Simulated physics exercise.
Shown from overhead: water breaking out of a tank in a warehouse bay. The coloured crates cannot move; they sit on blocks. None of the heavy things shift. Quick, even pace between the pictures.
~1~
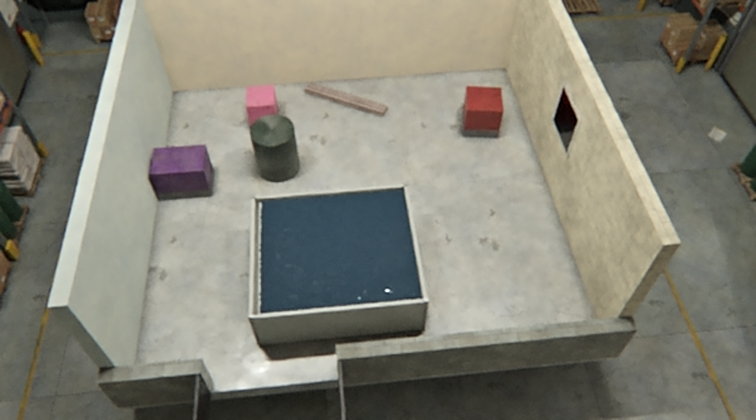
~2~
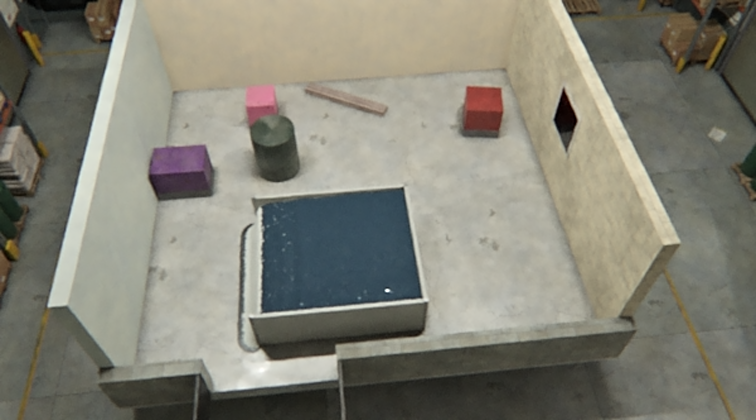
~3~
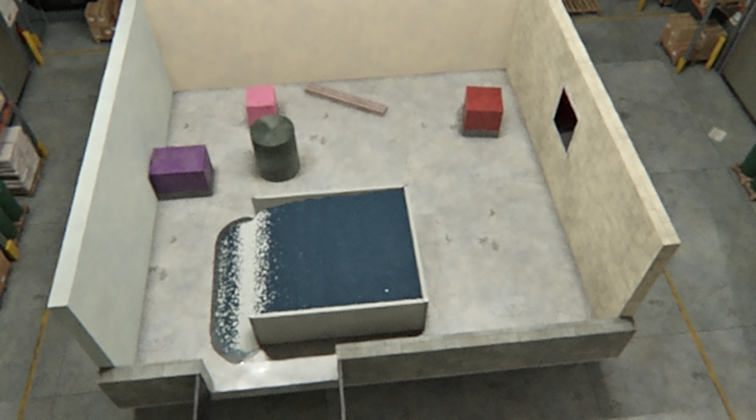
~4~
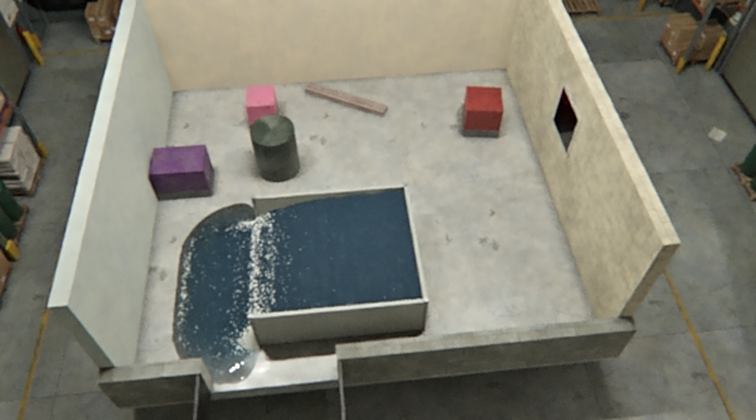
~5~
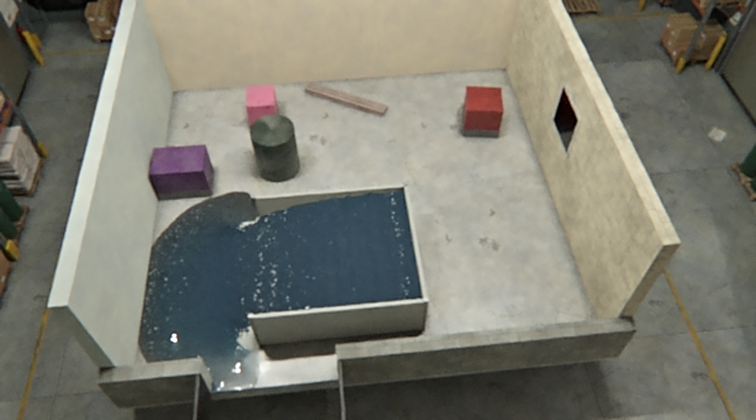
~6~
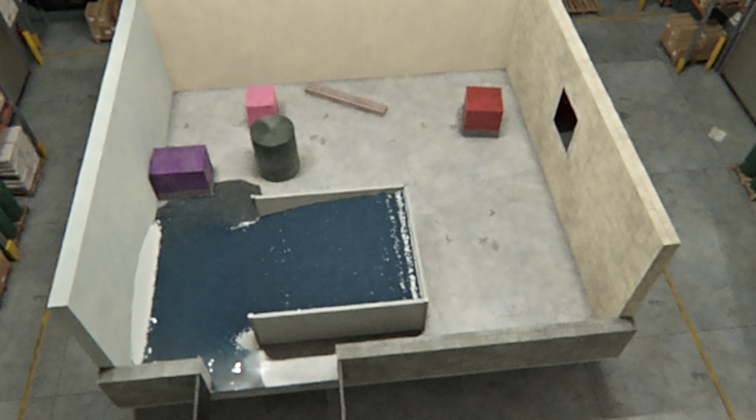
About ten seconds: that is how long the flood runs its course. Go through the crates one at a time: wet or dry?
The red crate has a tall enough plinth; the pink crate has too short a plinth; the purple crate has too short a plinth.
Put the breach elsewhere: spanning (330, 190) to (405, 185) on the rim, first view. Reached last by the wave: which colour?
The purple-painted one.
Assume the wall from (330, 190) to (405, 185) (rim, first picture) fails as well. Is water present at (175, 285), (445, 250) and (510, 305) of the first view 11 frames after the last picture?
In the order given, the spots are not soaked, not soaked and not soaked.
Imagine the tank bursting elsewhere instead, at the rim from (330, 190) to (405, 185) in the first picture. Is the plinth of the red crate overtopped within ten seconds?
As far as I can tell, the red one is overrun.
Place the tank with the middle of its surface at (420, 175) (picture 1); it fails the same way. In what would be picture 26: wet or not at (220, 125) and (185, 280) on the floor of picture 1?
The first is wetted, and then the second is wetted.
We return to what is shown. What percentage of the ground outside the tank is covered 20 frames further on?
I'd guess some 50 per cent.
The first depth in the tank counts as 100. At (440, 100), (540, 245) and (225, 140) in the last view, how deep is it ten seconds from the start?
In order: Roughly 8, 4 and 12 in a hundred.
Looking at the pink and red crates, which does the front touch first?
First to get wet: The pink-painted one.
A moment on, water covers 20 % of the floor; the red crate not reached, the pink crate not reached, the purple crate water round its plinth.
Next, water covers 25 % of the floor; the red crate not reached, the pink crate not reached, the purple crate water round its plinth.
Then, water covers 50 % of the floor; the red crate not reached, the pink crate water round its plinth, the purple crate water round its plinth.
Later, water covers 85 % of the floor; the red crate water round its plinth, the pink crate water round its plinth, the purple crate water round its plinth.
In the end, water covers 95 % of the floor; the red crate stayed above the water, the pink crate was topped, the purple crate was topped.
